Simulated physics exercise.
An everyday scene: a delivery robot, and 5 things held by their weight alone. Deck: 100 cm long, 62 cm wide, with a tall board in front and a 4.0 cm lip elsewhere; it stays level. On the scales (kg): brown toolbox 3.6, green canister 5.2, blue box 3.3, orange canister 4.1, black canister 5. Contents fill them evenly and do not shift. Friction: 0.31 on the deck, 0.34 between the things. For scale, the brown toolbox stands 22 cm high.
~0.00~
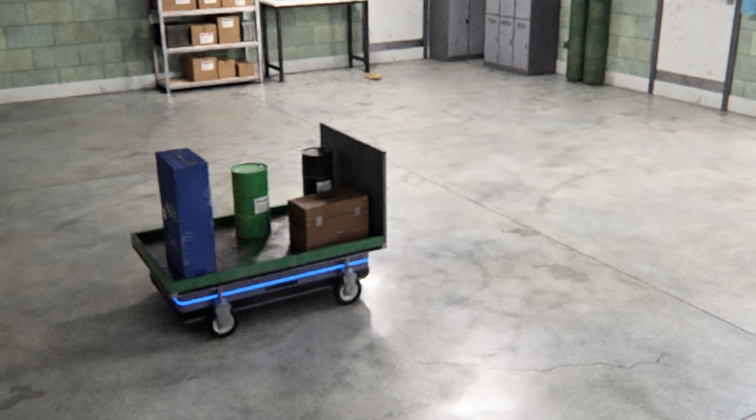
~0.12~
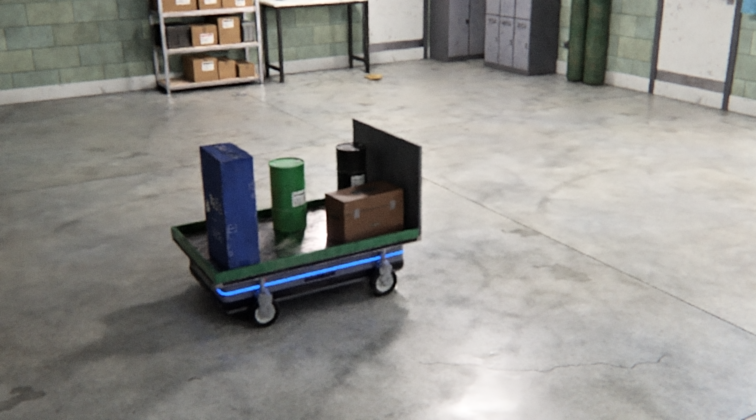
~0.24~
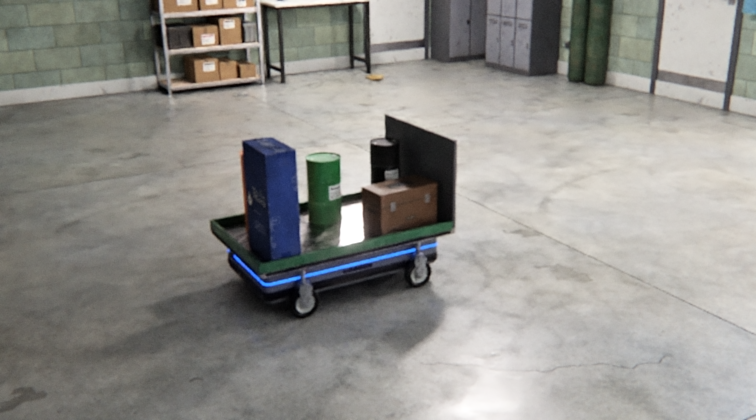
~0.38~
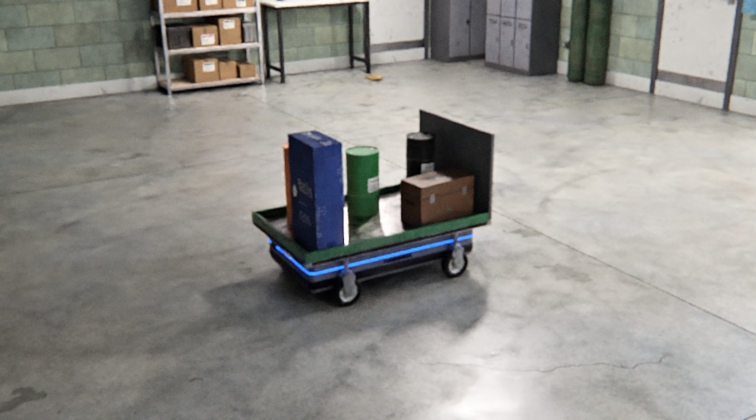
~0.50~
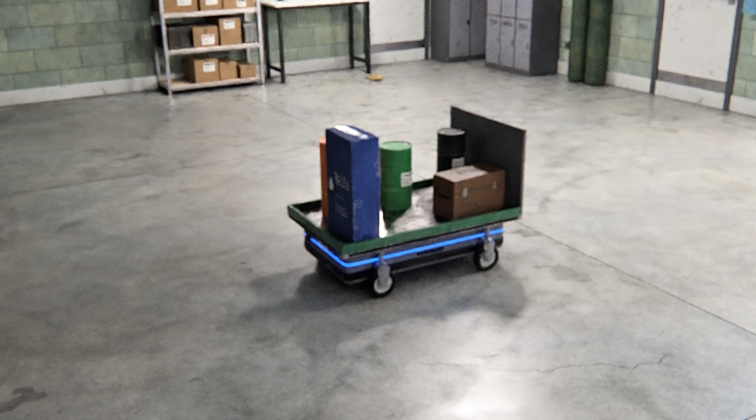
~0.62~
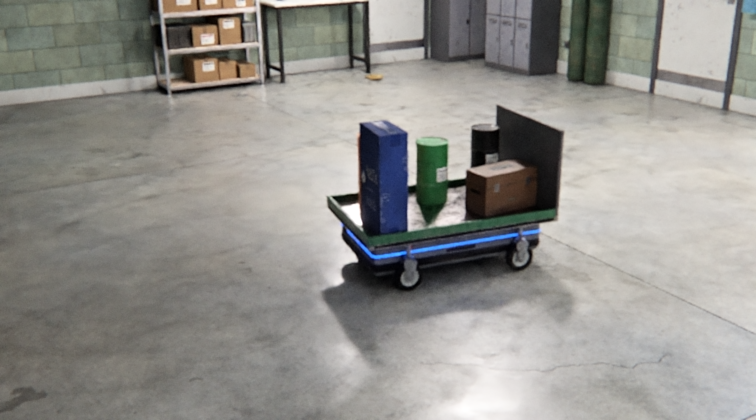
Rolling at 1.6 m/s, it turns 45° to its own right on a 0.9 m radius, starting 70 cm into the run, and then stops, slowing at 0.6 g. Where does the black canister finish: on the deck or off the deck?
The black canister comes off the cart.
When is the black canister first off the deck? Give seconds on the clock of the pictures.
At about 0.8 s.
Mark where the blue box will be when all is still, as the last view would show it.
Near (626, 209).
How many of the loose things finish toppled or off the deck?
2 of them.
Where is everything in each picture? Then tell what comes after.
In the first frame, 0 cm covered; black canister (318, 185); brown toolbox (329, 219).
In the second frame, 19 cm covered; blue box (230, 208).
In the third frame, 38 cm covered; brown toolbox (400, 205); green canister (324, 188).
In the fourth frame, 61 cm covered; blue box (317, 192).
In the fifth frame, 80 cm covered; brown toolbox (469, 192); green canister (396, 175).
In the sixth frame, 99 cm covered, turned 9°; black canister (485, 158) 8 cm from its spot; blue box (384, 179).
By 0.92 s, 147 cm covered, turned 39°; black canister now off the deck; brown toolbox 24 cm from its spot; green canister tilted 6°.
By 1.32 s, 192 cm covered, turned 45°; brown toolbox 20 cm from its spot; blue box tilted 9°; orange canister 11 cm from its spot.
When it is over (2.3 s), off the deck, black canister; lying over on the deck, blue box; not toppled but over 10 cm from the start, brown toolbox, green canister and orange canister.
